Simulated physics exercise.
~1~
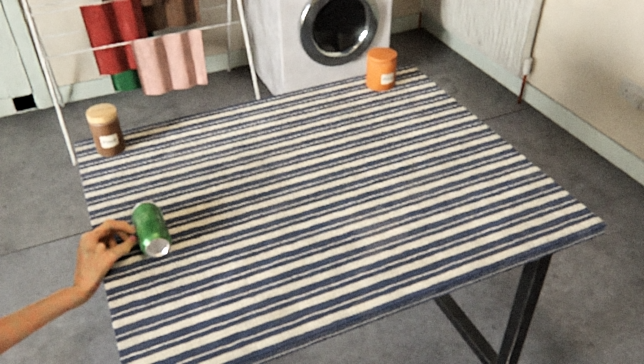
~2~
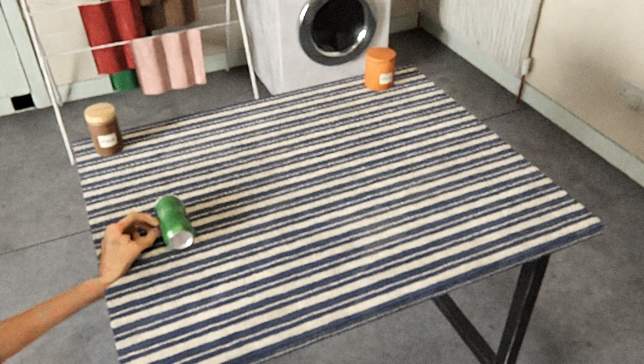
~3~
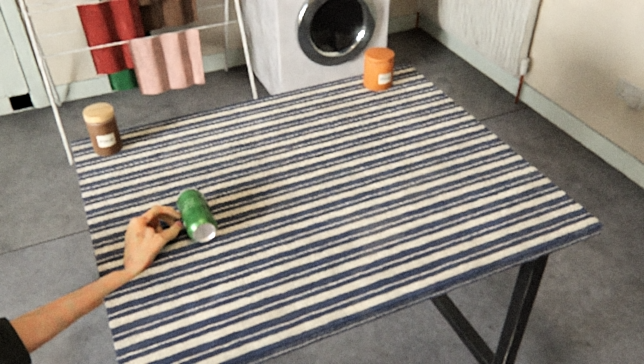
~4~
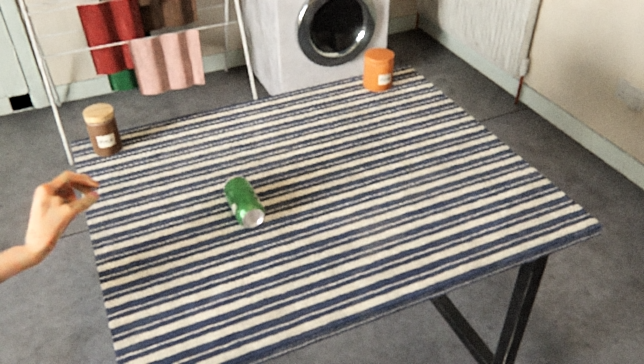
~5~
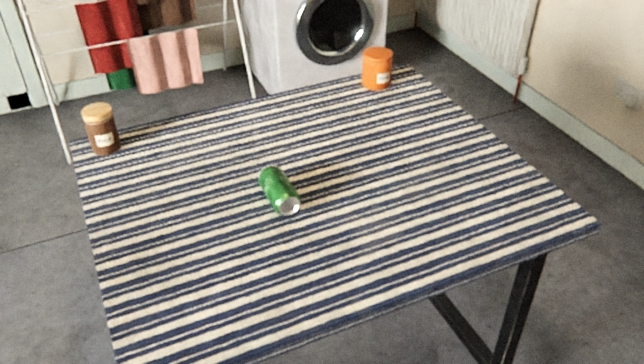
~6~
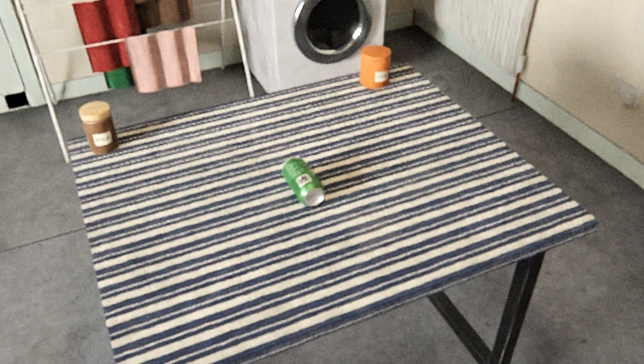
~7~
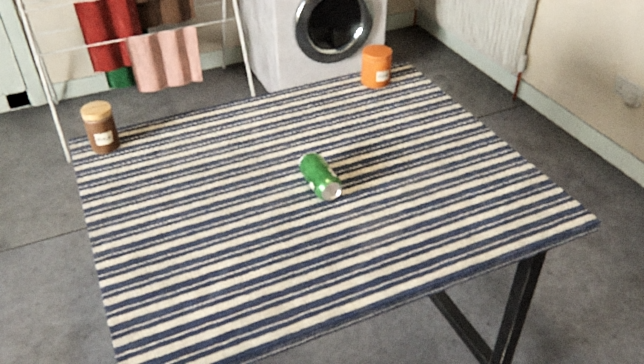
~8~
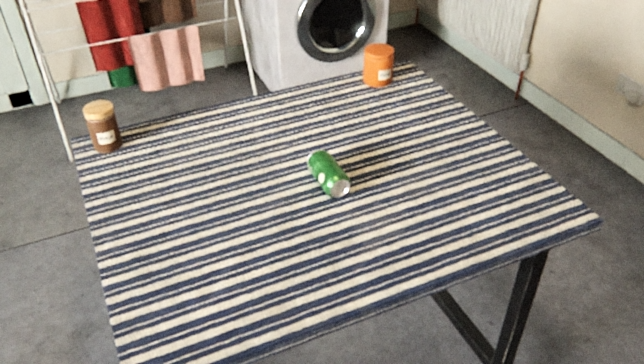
A hand reaches in from the left over a table covered in blue and cream stripes, seen from above by a slightly swaying camera in a room with a white washing machine and a rack of hanging cloths. A brown jar stands at the table's far left corner and an orange jar near the far right one. The hand pushes a green can lying on its side to the right, then lets go and draws back. The can rolls on alone toward the middle, slowing down. It ends on its side on the tabletop, with both jars still in place.
